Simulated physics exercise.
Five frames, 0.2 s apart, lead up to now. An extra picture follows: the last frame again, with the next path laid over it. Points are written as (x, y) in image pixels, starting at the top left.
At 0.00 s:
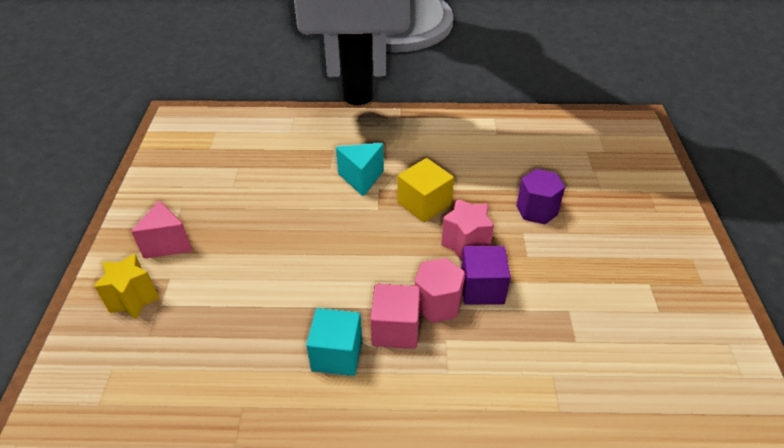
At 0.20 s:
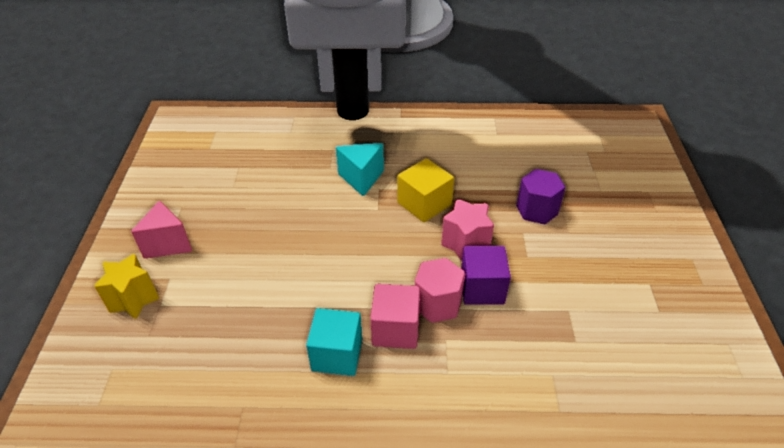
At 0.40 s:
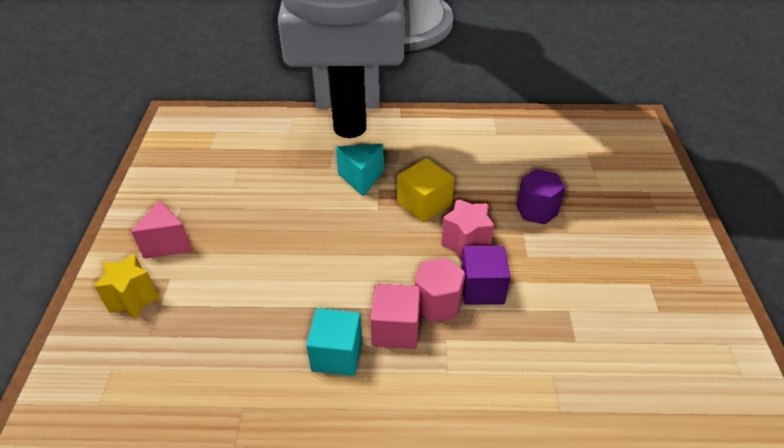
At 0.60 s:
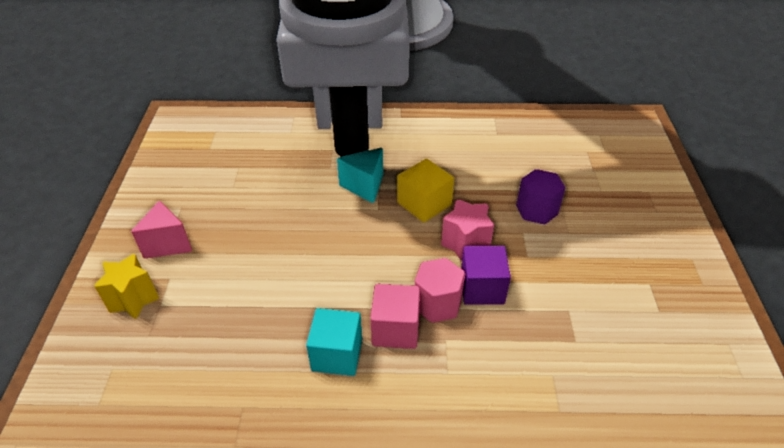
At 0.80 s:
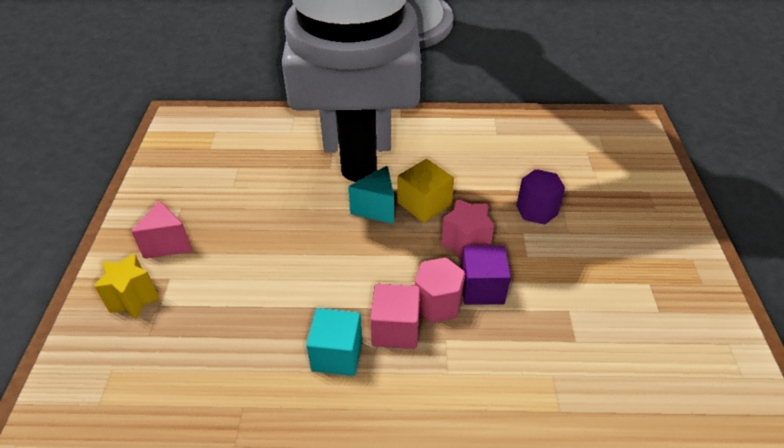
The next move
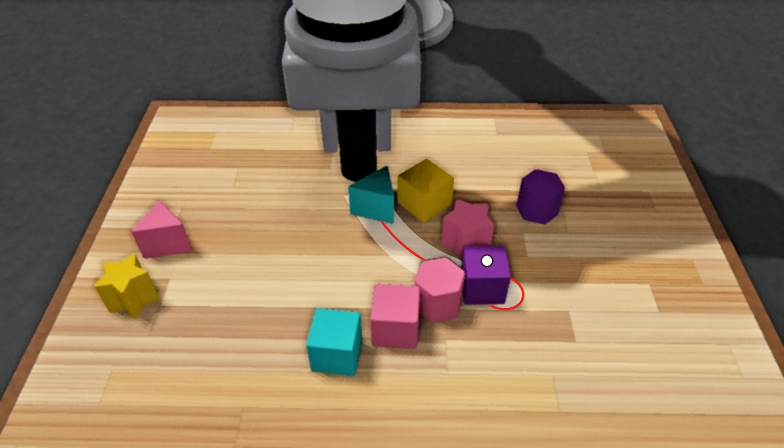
At first, a robot arm's black stick hovers at the far edge of a wooden board scattered with colourful blocks. It moves toward the viewer until it meets the turquoise triangle, then pushes it a short way nearer and slightly right, turning it, while the other blocks stay still.
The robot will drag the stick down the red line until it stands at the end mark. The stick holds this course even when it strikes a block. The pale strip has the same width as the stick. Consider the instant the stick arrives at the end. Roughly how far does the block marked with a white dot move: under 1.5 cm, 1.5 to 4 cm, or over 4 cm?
That one ends up more than 4 cm from where it is now.
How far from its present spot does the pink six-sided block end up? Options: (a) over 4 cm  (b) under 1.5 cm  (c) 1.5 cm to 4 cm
c (1.5 cm to 4 cm)
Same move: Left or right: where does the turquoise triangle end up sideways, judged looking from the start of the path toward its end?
Answer: Rightward.
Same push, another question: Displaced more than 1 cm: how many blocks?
My guess is at least three.
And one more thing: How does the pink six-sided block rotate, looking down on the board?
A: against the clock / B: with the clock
B
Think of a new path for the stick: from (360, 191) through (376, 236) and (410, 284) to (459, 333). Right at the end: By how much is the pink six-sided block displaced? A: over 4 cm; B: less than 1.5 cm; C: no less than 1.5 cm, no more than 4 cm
A - over 4 cm.
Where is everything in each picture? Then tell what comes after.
The first picture shows stick tip at (358, 97); block tops, turquoise triangle at (360, 152); pink six-sided block at (440, 276); pink star at (470, 215); purple square piece at (487, 261).
The second picture shows stick at (353, 111); blocks unchanged.
The third picture shows stick at (350, 129); blocks unchanged.
The fourth picture shows stick at (352, 148); turquoise triangle at (364, 159).
The fifth picture shows stick at (359, 171); turquoise triangle at (376, 182); pink six-sided block at (440, 276); pink star at (470, 215); purple square piece at (487, 261).
Path on the board, from (360, 191) through (389, 231) and (437, 267) to (502, 292); the dot is on the purple square piece.
The first path, step by step. One third of the way, stick at (389, 211); turquoise triangle at (407, 225).
Two thirds of the way, stick at (439, 247); turquoise triangle at (459, 264); pink six-sided block at (452, 296), turned 35° clockwise; purple square piece at (498, 263).
At the end, stick at (507, 272); turquoise triangle at (515, 298), turned 15° clockwise; pink six-sided block at (453, 300), turned 45° clockwise; pink star in place; purple square piece at (555, 278).
